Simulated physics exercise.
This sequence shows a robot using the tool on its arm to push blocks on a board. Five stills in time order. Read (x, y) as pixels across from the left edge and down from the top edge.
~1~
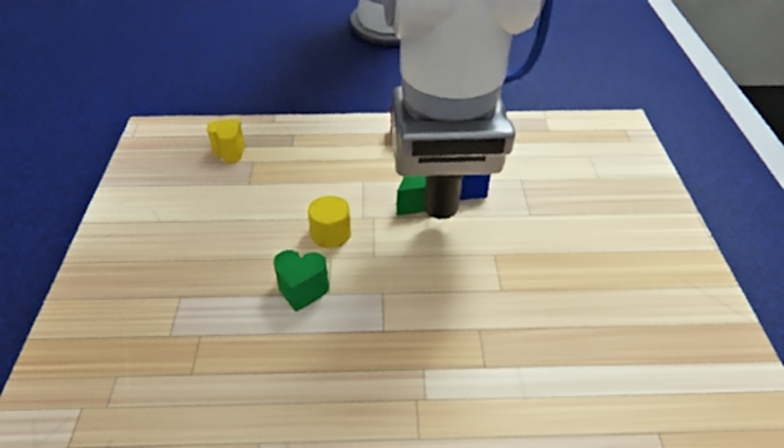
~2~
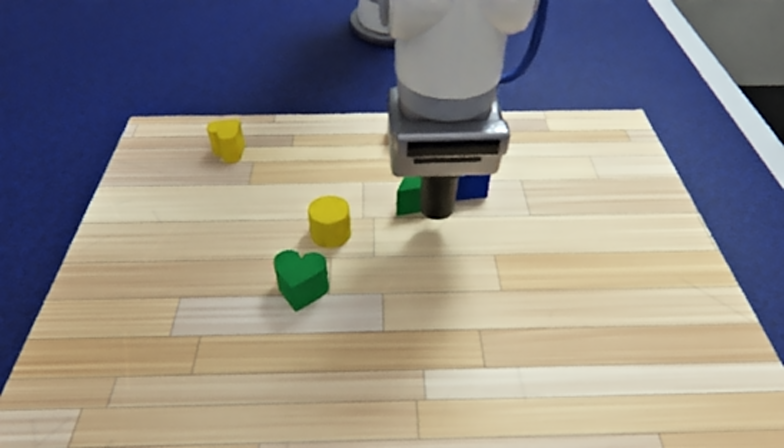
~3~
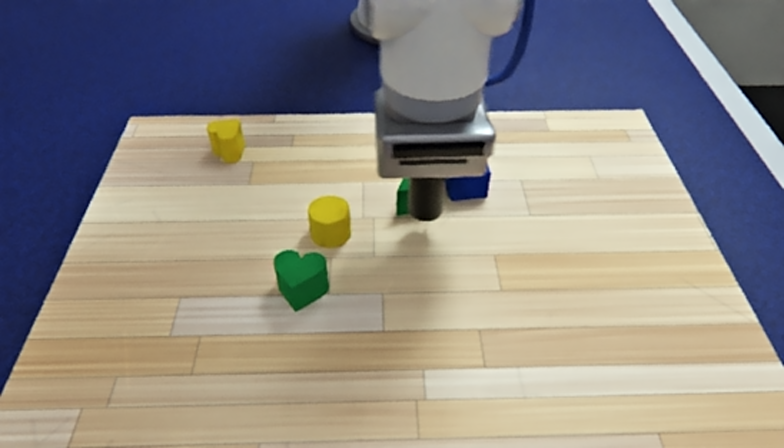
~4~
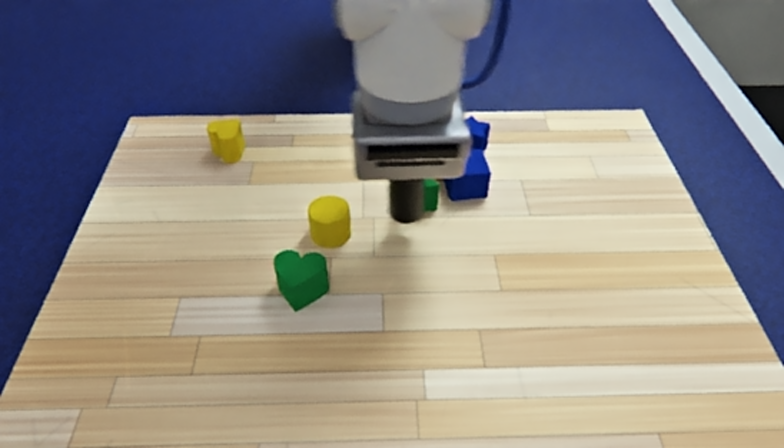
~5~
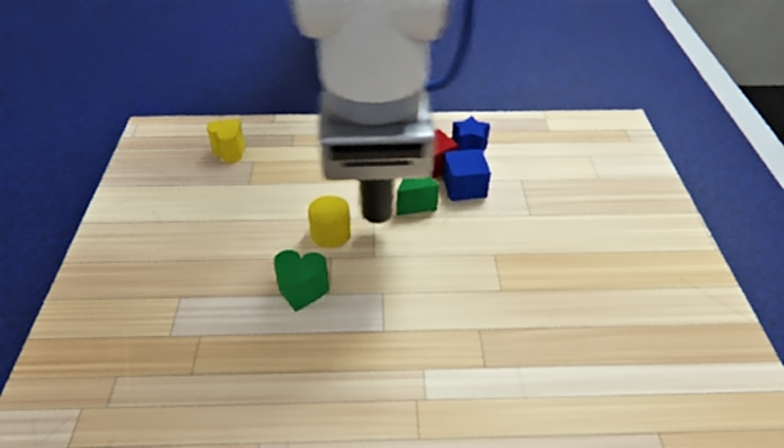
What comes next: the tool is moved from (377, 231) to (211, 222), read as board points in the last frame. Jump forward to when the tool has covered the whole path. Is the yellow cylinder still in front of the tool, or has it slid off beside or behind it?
The block lies off to the side or behind.
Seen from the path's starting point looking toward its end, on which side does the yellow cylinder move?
To the path's left.
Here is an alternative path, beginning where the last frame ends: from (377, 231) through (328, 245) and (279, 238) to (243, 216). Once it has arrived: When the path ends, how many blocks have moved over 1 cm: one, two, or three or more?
The push moves one block more than 1 cm.
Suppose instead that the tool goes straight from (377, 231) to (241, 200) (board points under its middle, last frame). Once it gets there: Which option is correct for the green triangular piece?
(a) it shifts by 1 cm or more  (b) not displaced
Choice b: Not displaced.
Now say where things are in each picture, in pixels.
The first frame shows tool's lower end at (441, 209); yellow cylinder at (329, 208); green triangular piece at (416, 179).
The second frame shows tool at (437, 210); blocks still.
The third frame shows tool at (425, 211); blocks still.
The fourth frame shows tool at (405, 213); blocks still.
The fifth frame shows tool at (377, 213); yellow cylinder at (329, 208); green triangular piece at (416, 179).
On the path given first. One third of the way, tool at (319, 210); yellow cylinder at (280, 210).
Two thirds of the way, tool at (262, 207); yellow cylinder at (226, 216).
At the end, tool at (206, 203); yellow cylinder at (191, 224); green triangular piece still.
